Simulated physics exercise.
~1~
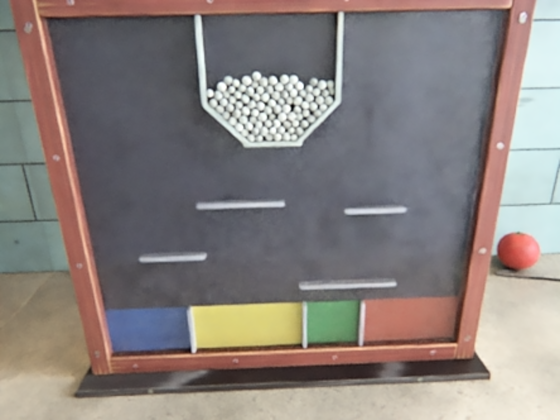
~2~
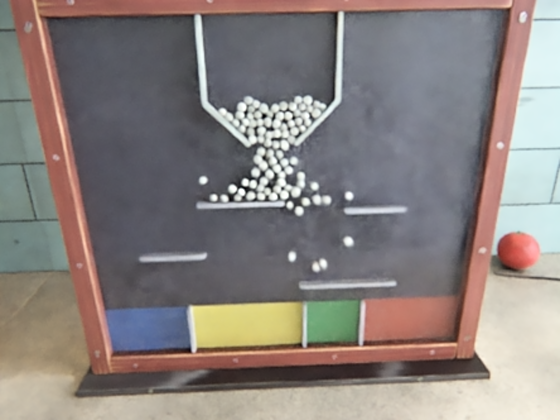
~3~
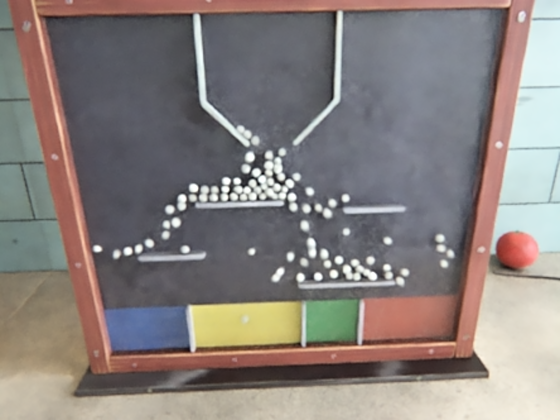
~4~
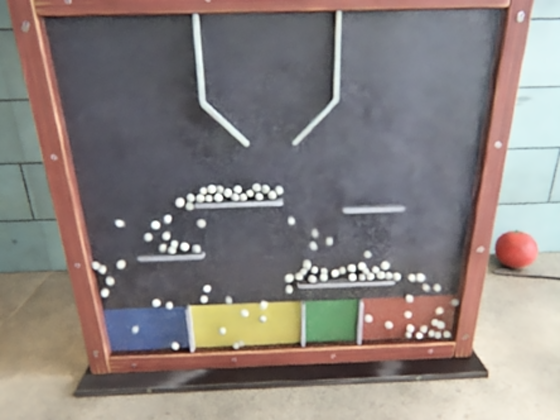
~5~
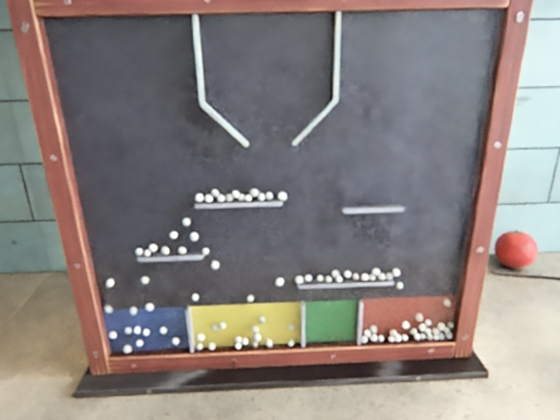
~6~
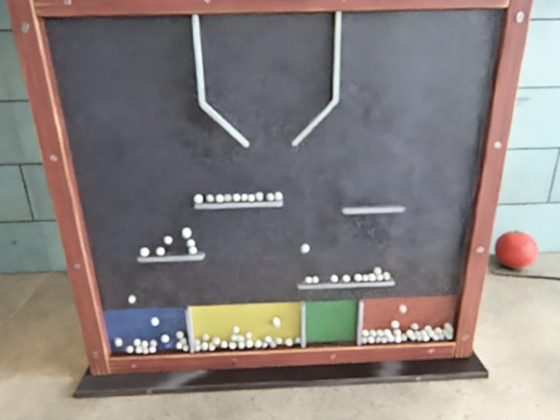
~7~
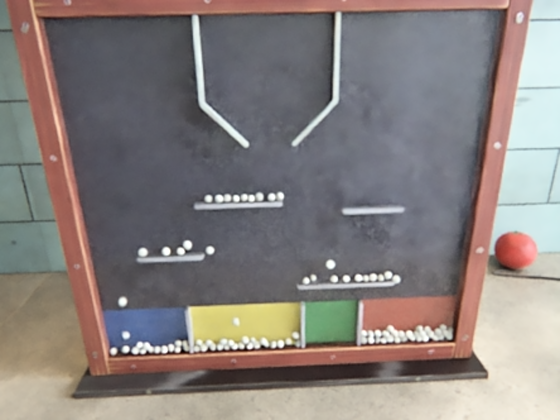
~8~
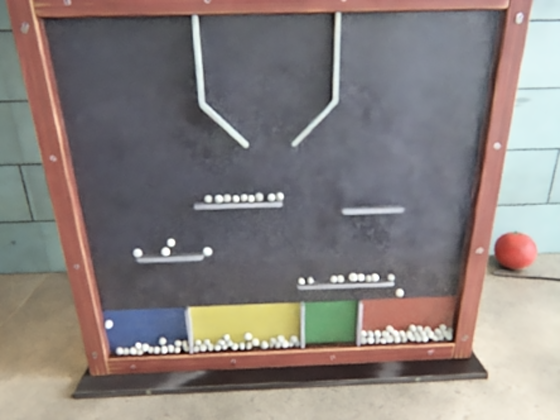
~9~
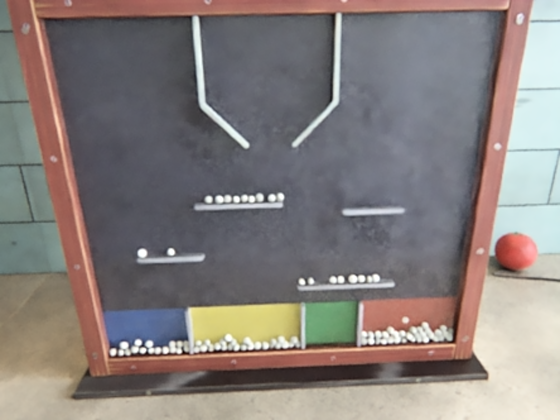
White balls pour from a hopper over ledges into bins, leaving the green one empty.
